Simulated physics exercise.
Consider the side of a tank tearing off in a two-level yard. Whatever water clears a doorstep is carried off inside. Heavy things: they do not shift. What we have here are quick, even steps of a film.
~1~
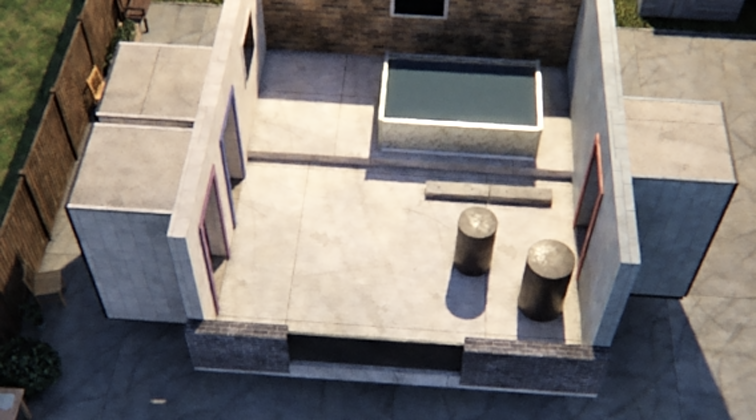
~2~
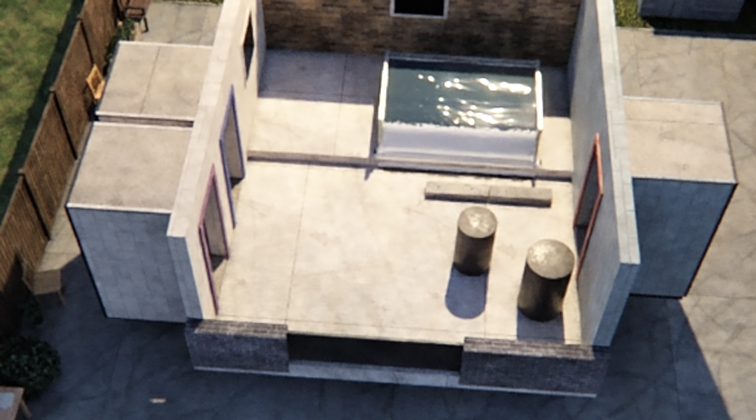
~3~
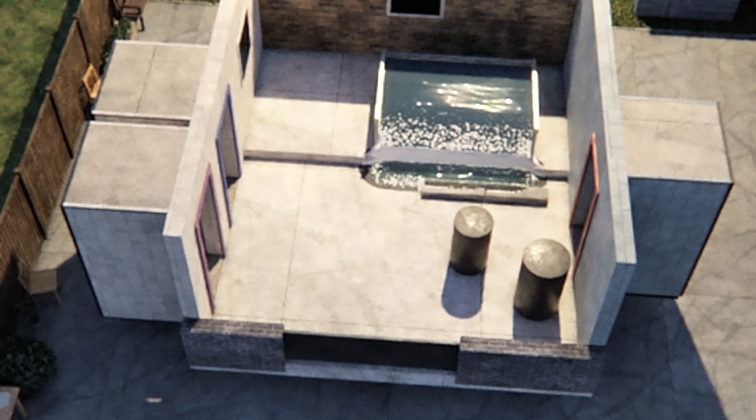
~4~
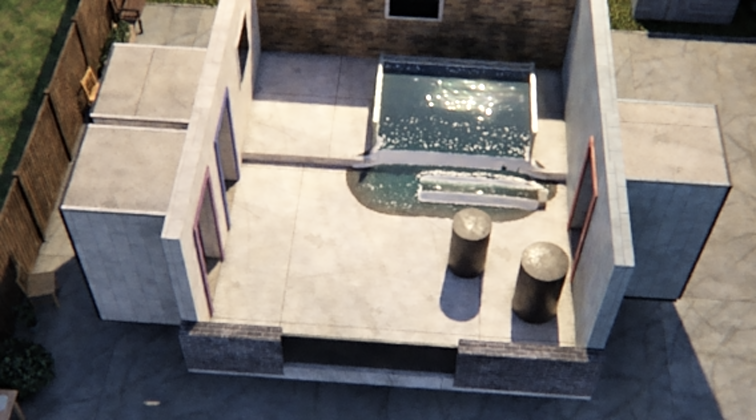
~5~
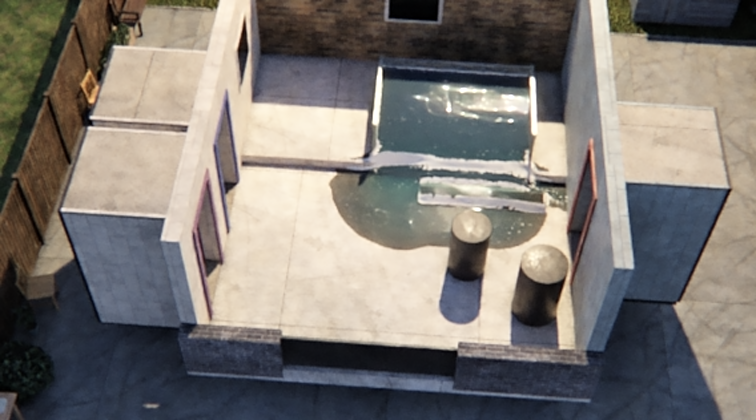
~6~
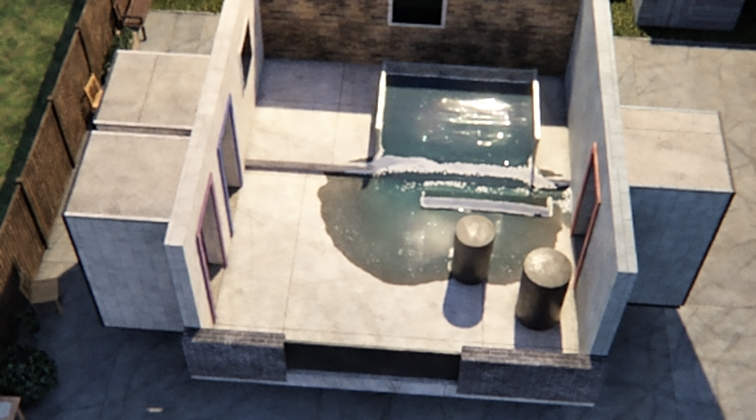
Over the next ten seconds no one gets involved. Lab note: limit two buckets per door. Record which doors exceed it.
Record: Red door over limit; purple door over limit; blue door over limit.
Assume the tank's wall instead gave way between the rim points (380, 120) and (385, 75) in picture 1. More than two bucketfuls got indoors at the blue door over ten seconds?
Blue door: Exceeds the limit.
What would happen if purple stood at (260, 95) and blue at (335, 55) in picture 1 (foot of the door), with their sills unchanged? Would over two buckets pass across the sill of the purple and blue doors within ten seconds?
Looking at each, the purple one doesn't reach that level; as for the blue one, it doesn't reach that level.
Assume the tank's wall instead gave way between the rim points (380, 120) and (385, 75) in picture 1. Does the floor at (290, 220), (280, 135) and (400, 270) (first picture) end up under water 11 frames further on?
Going through them, the first would be submerged, the next submerged and the last still bare.
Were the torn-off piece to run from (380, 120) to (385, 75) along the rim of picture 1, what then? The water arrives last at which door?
The red one is last.
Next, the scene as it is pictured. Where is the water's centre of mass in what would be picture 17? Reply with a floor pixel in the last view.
Roughly (440, 234).
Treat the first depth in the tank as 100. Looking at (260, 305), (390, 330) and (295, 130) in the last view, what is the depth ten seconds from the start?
Readings in sequence: 20, 18, 0 percent.
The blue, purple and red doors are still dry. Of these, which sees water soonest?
Answer: The red door.
A moment on, water covers 50 % of the floor; the red door wet at the sill, nothing in, the purple door not reached, the blue door not reached.
Next, water covers 60 % of the floor; the red door under two buckets in, the purple door wet at the sill, nothing in, the blue door not reached.
Then, water covers 70 % of the floor; the red door over two buckets in, the purple door over two buckets in, the blue door under two buckets in.
Later, water covers 65 % of the floor; the red door far over two buckets in, the purple door over two buckets in, the blue door over two buckets in.
In the end, water covers 65 % of the floor; the red door far over two buckets in, the purple door over two buckets in, the blue door far over two buckets in.
